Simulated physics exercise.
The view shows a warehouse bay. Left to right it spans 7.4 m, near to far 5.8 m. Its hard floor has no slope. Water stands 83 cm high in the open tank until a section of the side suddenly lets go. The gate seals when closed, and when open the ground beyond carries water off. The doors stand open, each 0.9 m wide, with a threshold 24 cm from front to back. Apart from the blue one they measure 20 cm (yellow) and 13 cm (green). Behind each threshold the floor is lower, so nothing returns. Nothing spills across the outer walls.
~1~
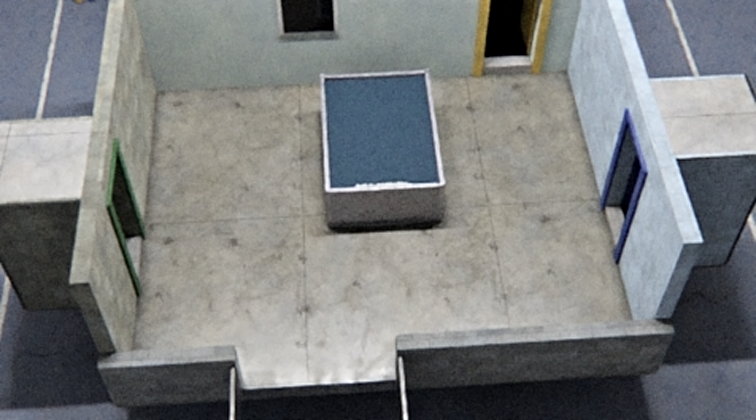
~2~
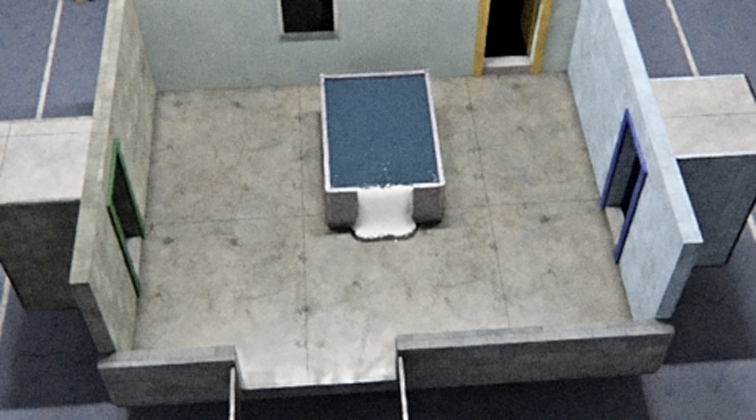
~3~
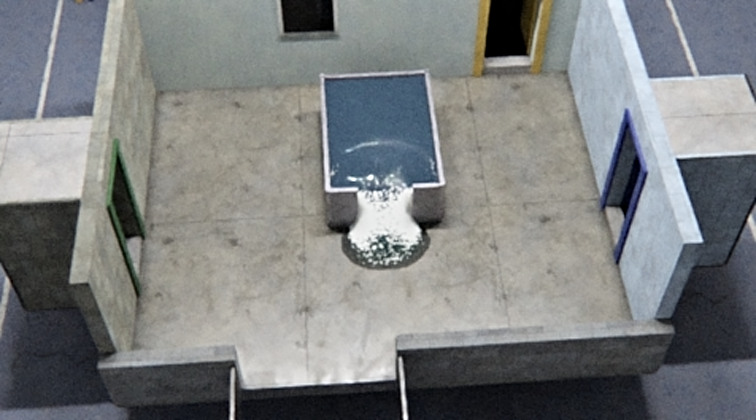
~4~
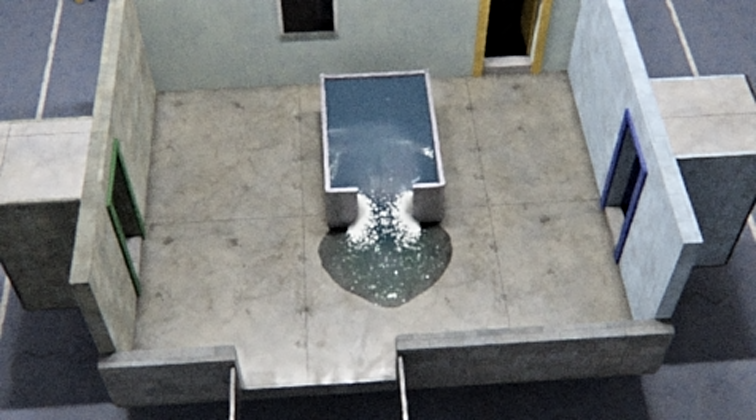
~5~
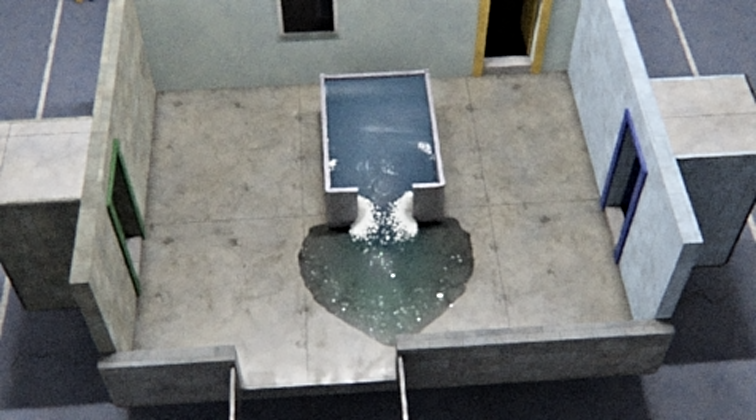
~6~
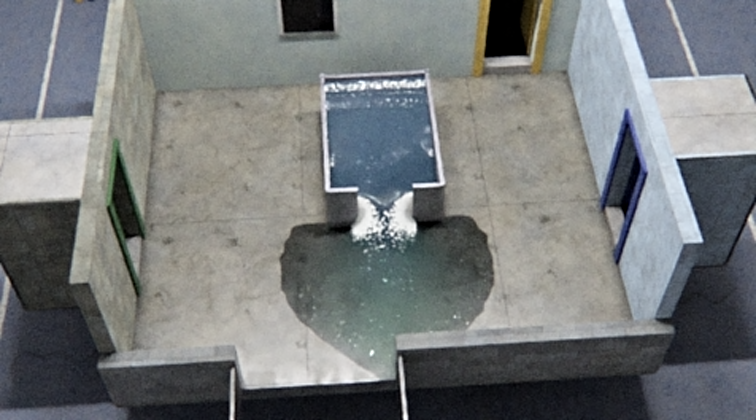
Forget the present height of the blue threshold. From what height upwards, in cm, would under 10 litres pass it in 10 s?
Some 6.5 cm above the ground.
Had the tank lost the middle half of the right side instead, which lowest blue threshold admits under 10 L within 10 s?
Then roughly 22 cm.
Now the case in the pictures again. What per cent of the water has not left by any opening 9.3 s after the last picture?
Some 62 per cent remains.
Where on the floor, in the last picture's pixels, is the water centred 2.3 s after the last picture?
Around (407, 219).
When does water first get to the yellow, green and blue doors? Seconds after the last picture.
Yellow 4.0 s, green 2.6 s, blue 1.8 s.
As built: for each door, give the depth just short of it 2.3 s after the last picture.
Depths in cm: Yellow 0, green 0, blue 6.
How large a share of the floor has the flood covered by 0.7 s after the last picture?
Near 25 per cent is wet.
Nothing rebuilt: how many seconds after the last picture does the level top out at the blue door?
Near 3.5 s.
Then, 0.7 s after the last picture water covers 25 % of the floor, deepest (40 cm) near (383, 234); it has not reached the blue door.
Then, 2.3 s after the last picture water covers 35 % of the floor, deepest (30 cm) near (616, 350); 6 cm at the blue door, 0 litres in over its 12 cm threshold.
Then, 9.3 s after the last picture water covers 90 % of the floor, deepest (10 cm) near (557, 109); 5 cm at the blue door, 0 litres in over its 12 cm threshold.
At the blue door as built, the water peaked near 9 cm, 3.3 s after the last picture.
With a threshold of 5 cm, 21 litres would have come in within the 10 s; with 7 cm, 6 litres. So under 10 litres takes about 6.5 cm.
